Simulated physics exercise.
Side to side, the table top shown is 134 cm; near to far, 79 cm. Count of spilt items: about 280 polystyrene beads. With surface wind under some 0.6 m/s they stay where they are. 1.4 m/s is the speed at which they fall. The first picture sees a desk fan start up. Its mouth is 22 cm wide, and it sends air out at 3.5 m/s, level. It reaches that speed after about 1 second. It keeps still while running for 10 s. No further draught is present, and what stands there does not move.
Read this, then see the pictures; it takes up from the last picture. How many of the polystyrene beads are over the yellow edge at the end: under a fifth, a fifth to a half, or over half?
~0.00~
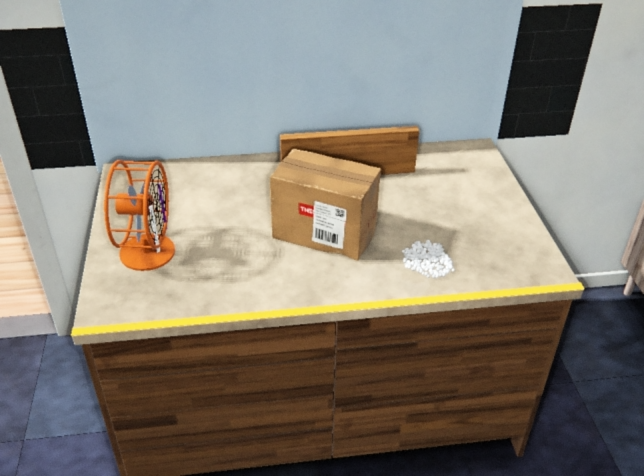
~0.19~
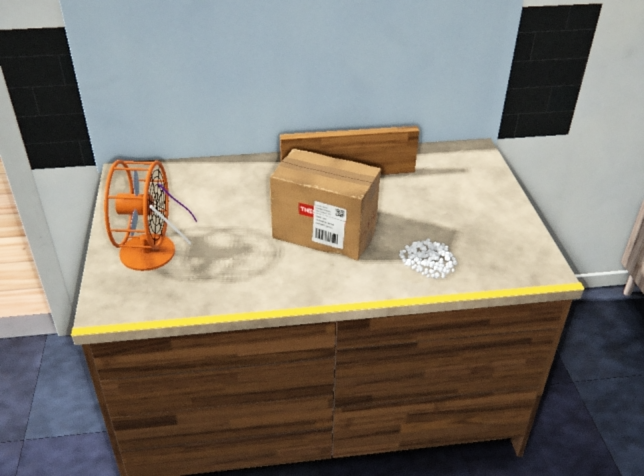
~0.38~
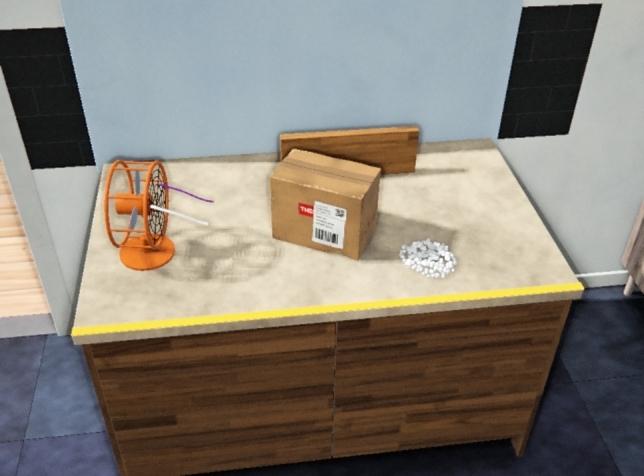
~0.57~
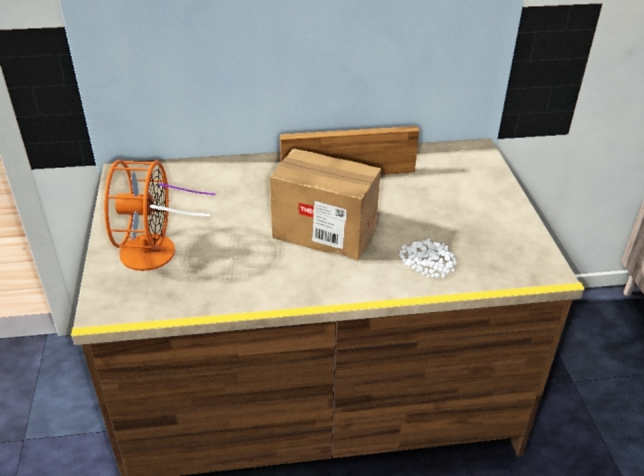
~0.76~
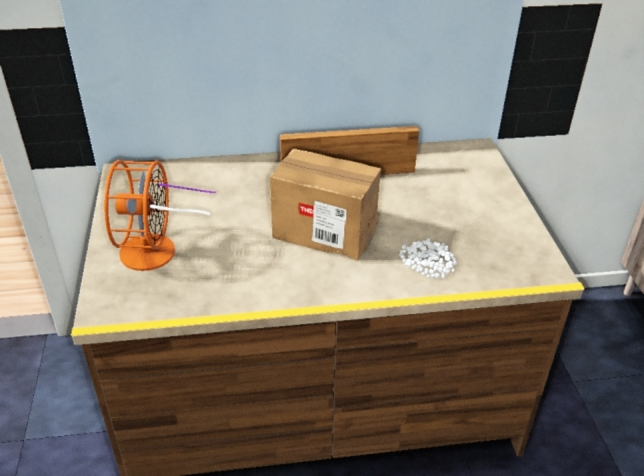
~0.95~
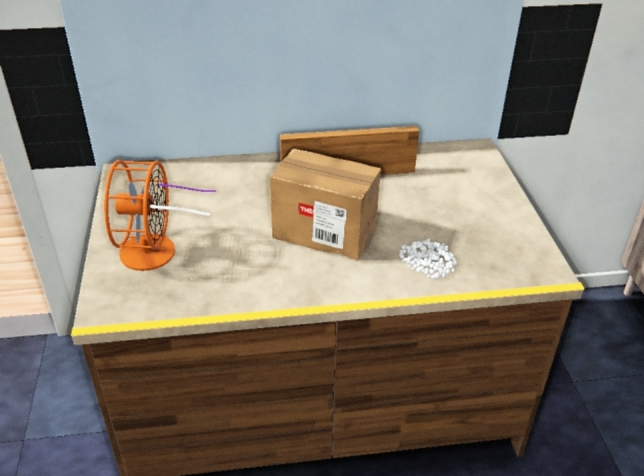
Once it stops, the bulk are across the yellow edge.
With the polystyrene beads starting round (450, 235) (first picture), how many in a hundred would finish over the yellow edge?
In that case some 100 per cent.
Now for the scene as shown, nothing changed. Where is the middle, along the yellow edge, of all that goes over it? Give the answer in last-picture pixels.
Somewhere about (505, 297).
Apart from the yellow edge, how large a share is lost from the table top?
About 1 per cent of them.
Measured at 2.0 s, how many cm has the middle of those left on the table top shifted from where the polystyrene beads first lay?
Roughly 0 cm.
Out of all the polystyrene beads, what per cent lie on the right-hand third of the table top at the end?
Near 0 %.
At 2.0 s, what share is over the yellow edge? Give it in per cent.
I reckon close to 10 %.
After 2.0 s, 97 % are on the move or not yet settled, 8 % are over the yellow edge; the middle of those still in play is near (430, 262).
After 3.2 s, 61 % are on the move or not yet settled, 55 % are over the yellow edge; the middle of those still in play is near (442, 280).
After 5.5 s, 1 % are on the move or not yet settled, 98 % are over the yellow edge.
After 10.0 s, at the end, 99 % are over the yellow edge.
